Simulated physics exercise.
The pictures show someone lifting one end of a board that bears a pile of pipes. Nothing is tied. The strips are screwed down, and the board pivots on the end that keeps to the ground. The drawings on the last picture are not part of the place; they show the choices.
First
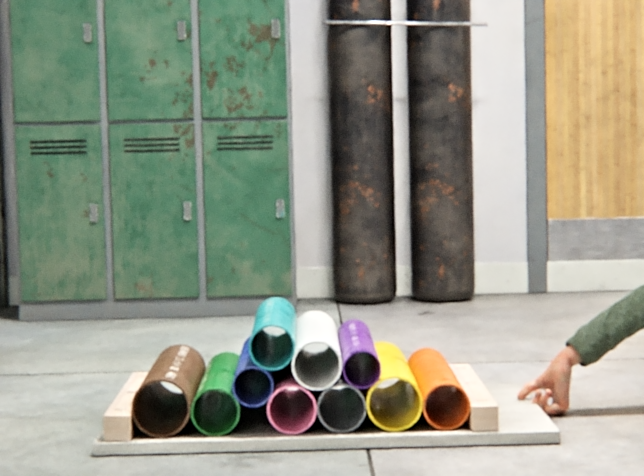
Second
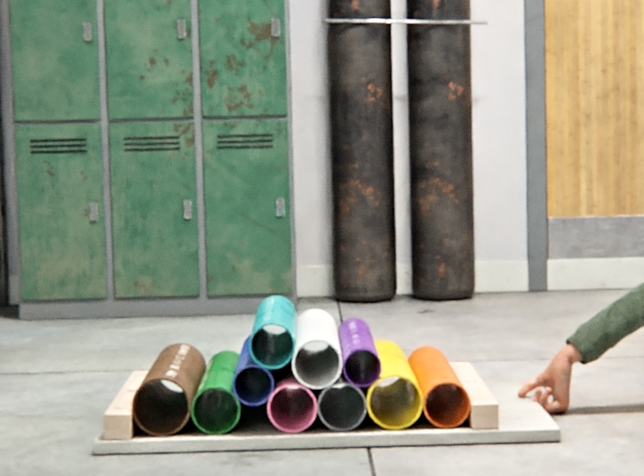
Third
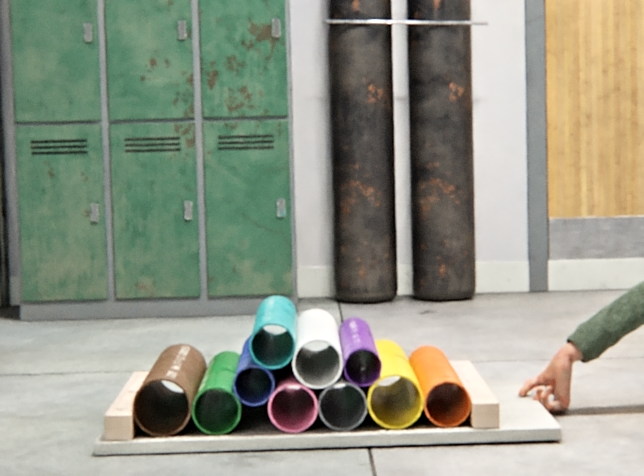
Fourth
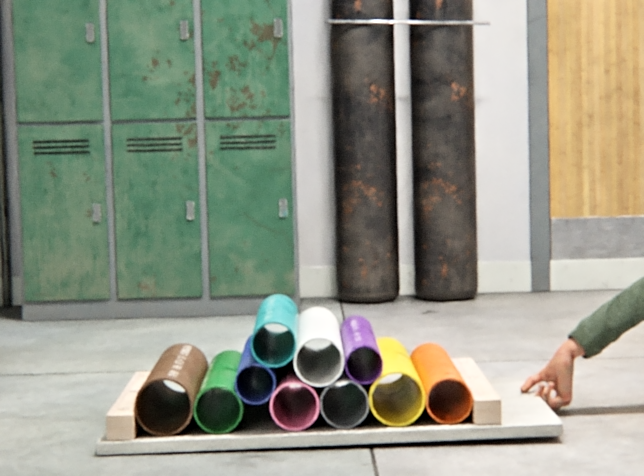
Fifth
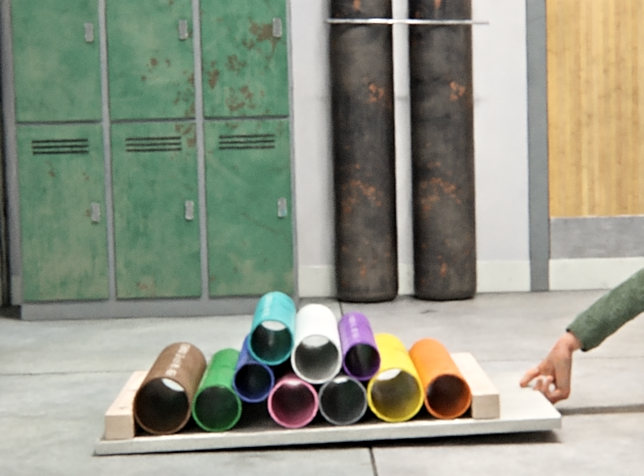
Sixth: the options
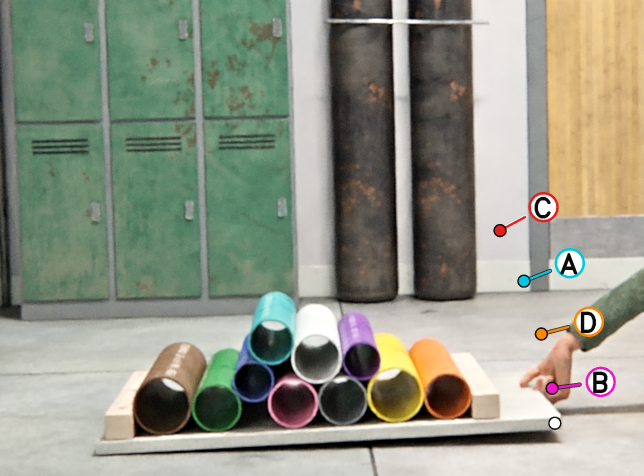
On a concrete floor by green lockers, a hand at right slightly raises the end of a board holding stacked colourful pipes.
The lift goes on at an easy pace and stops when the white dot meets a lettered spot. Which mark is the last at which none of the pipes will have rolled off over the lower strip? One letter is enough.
The last mark within the limit is A.
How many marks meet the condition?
The number is three.
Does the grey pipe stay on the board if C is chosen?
Yes, with C.
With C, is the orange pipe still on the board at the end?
Yes, with C.
On the marked copy, A at (524, 281); B at (552, 389); C at (500, 231); D at (542, 334); the white dot at (555, 424).
With A. Early on, board at 14°.
Further on, board at 20°.
At the end, board at 20°, none over the low batten.
As for the rest, B none over the low batten; C three over the low batten (blue, white, turquoise); D none over the low batten.
